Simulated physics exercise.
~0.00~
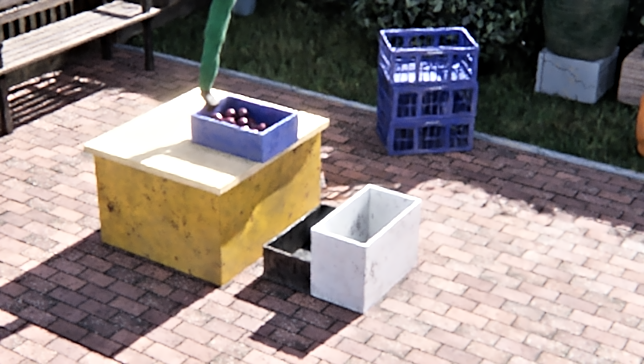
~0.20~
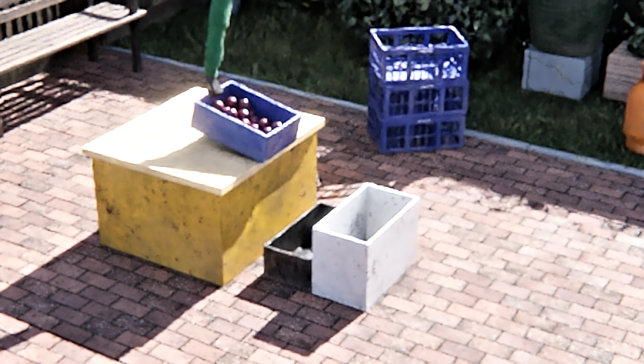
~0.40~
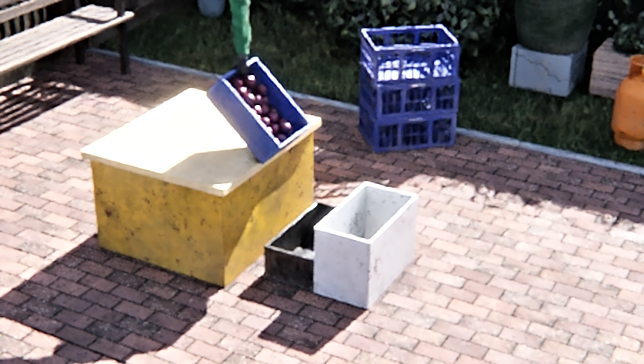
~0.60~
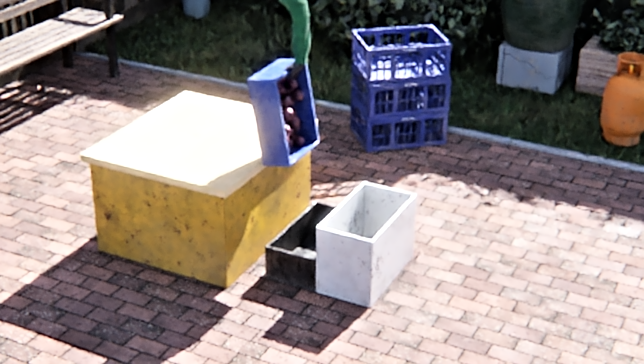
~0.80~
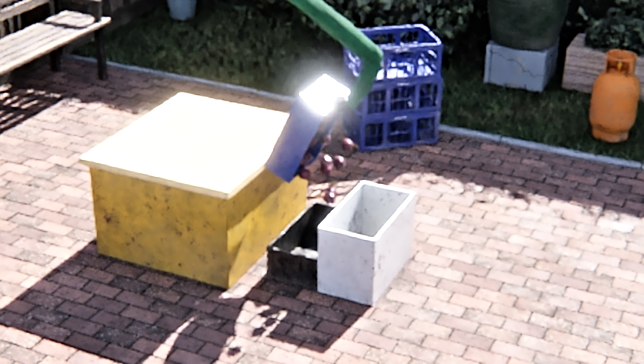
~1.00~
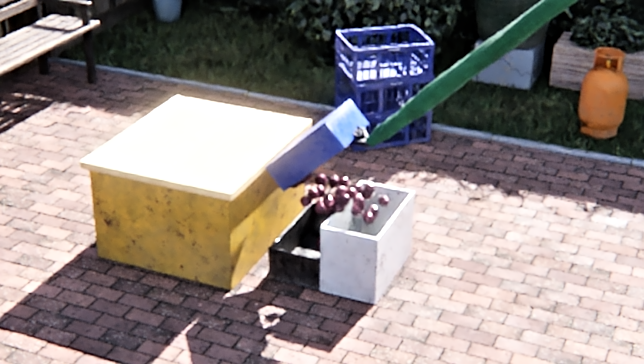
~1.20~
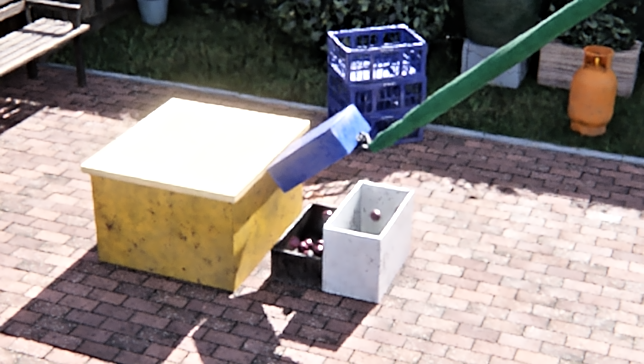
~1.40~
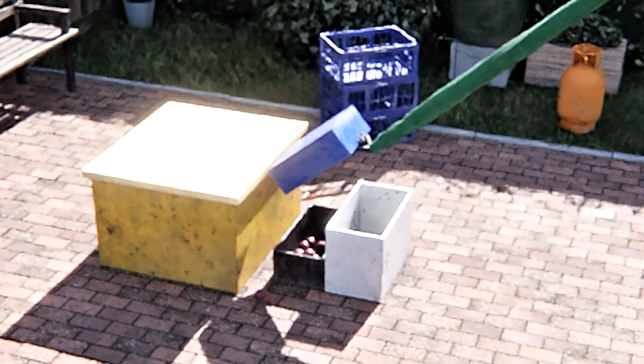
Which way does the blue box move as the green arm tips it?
It moves to the right, over the edge of the bench on the side where the trough and tub stand.
